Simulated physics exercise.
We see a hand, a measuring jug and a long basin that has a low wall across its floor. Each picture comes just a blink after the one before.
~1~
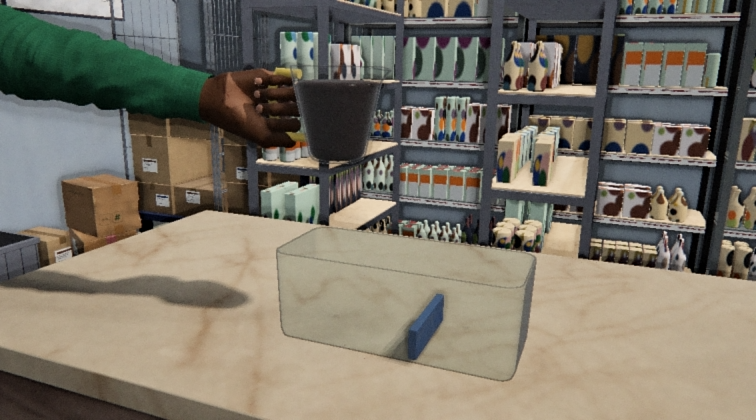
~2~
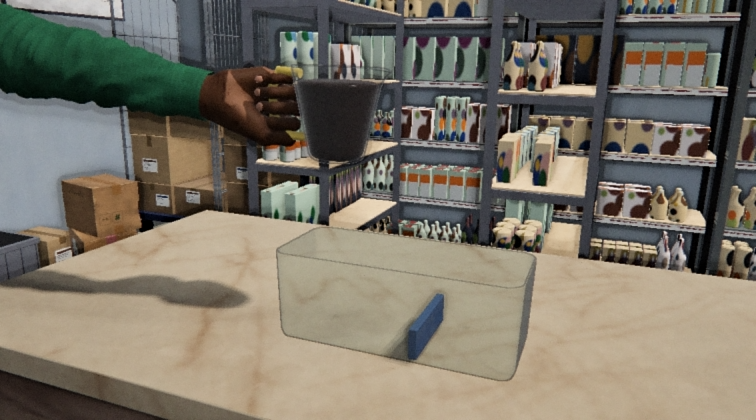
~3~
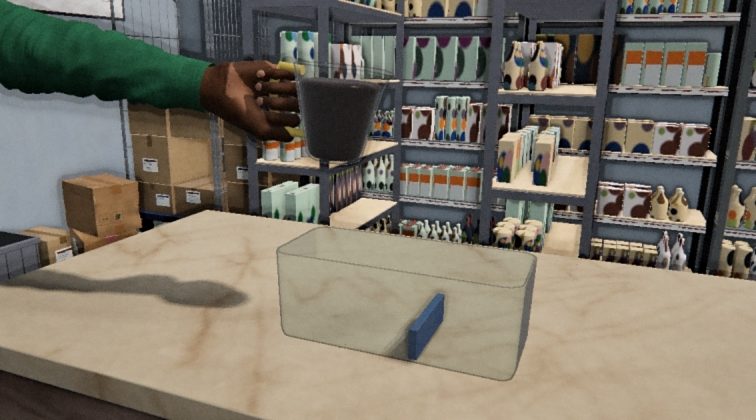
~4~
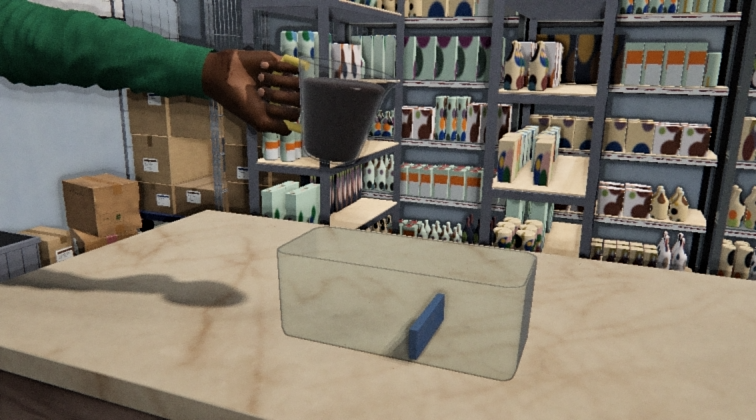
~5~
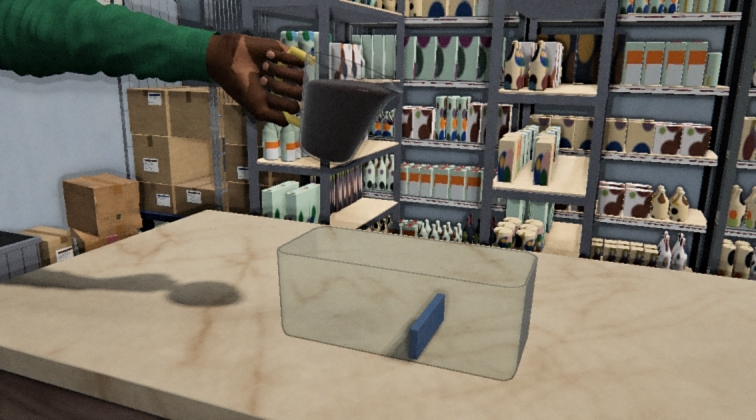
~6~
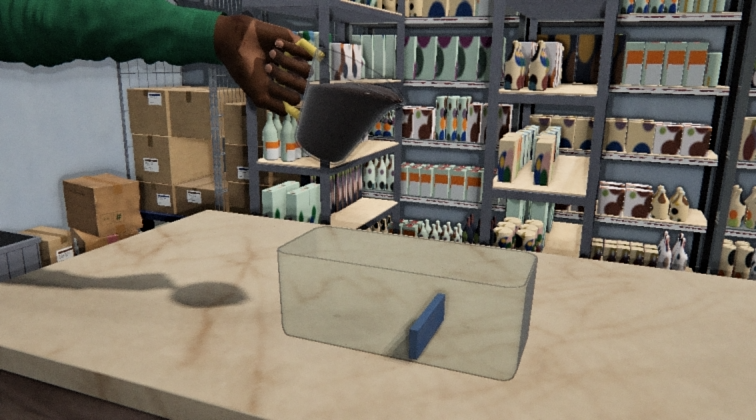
A hand in a green sleeve held a dark-looking measuring jug above a long, clear basin with a low blue wall inside, then gradually tilted the jug to the right while the basin stayed still.
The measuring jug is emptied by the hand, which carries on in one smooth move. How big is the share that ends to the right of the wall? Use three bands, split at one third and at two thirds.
Over two thirds ends up there.
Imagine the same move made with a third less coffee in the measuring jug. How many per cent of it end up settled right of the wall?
Near 75 parts in a hundred.
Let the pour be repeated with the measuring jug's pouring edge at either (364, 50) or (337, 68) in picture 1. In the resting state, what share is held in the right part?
You'd see around 25 per cent, and then around 10 per cent.
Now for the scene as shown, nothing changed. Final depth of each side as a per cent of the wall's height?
Left: 10 %. Right: 80 %.
A moment on, the measuring jug is tipped on its side and 54 per cent is still to pour, 0 is left of the wall and 12 right of it.
Next, the measuring jug is tipped on its side and 14 per cent is still to pour, 7 is left of the wall and 57 right of it.
Then the measuring jug is tipped on its side and 1 per cent is still to pour, 10 is left of the wall and 83 right of it.
Later the measuring jug is tipped on its side and 0 per cent is still to pour, 13 is left of the wall and 85 right of it.
At rest 14 per cent lies left of the wall, 85 right of it and 1 outside.
